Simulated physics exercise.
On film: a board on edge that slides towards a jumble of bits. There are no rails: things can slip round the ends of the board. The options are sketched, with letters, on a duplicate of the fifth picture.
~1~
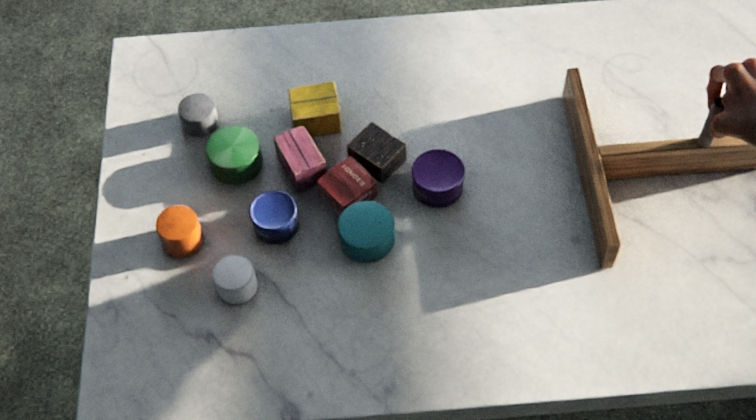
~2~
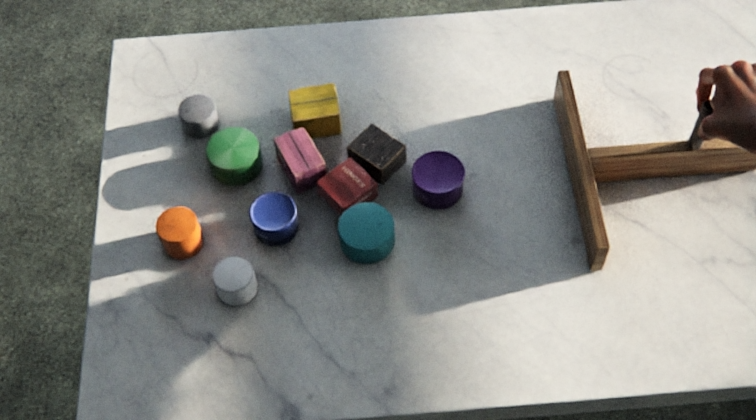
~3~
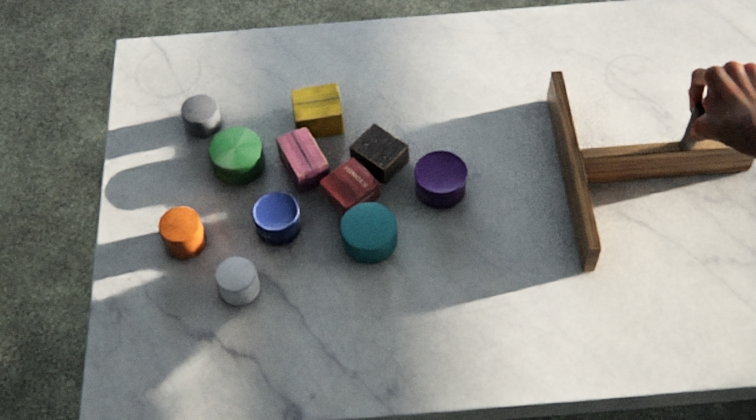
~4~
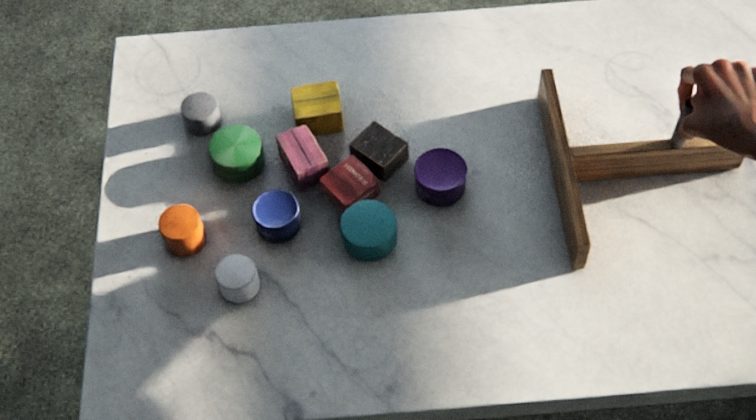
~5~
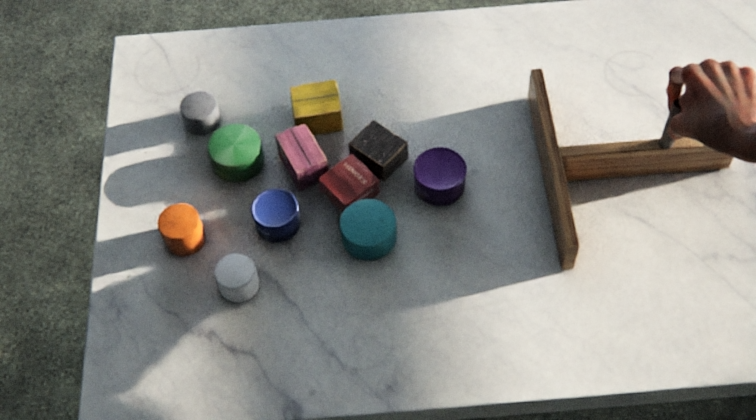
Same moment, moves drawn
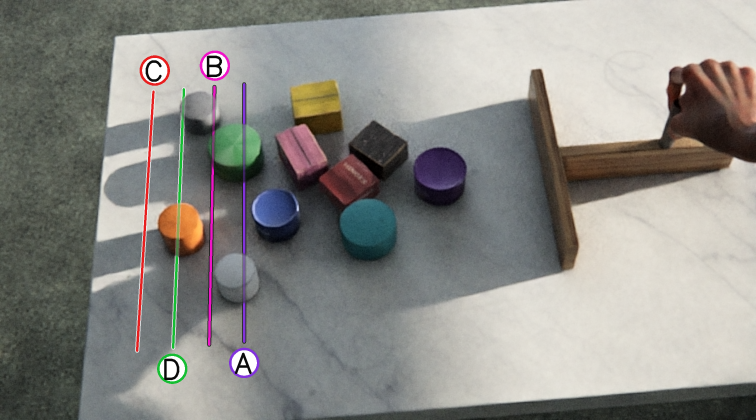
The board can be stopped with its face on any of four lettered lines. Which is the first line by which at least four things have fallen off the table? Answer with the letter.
It can halt at C.
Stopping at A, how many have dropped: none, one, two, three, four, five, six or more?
By then, none.
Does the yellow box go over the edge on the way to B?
No.
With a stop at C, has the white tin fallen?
No.
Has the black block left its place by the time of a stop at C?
Yes.
On the marked copy, A at (244, 202); B at (212, 205); C at (146, 210); D at (179, 208).
With C. Early on, board (407, 164); turquoise tin (363, 235); black block (368, 147).
Further on, board (259, 176); orange pot (131, 242); green tin (157, 159).
At the end, board (141, 185); orange pot over the edge; green tin over the edge; six fallen.
As for the rest, A drops none; B drops none; D drops only two.
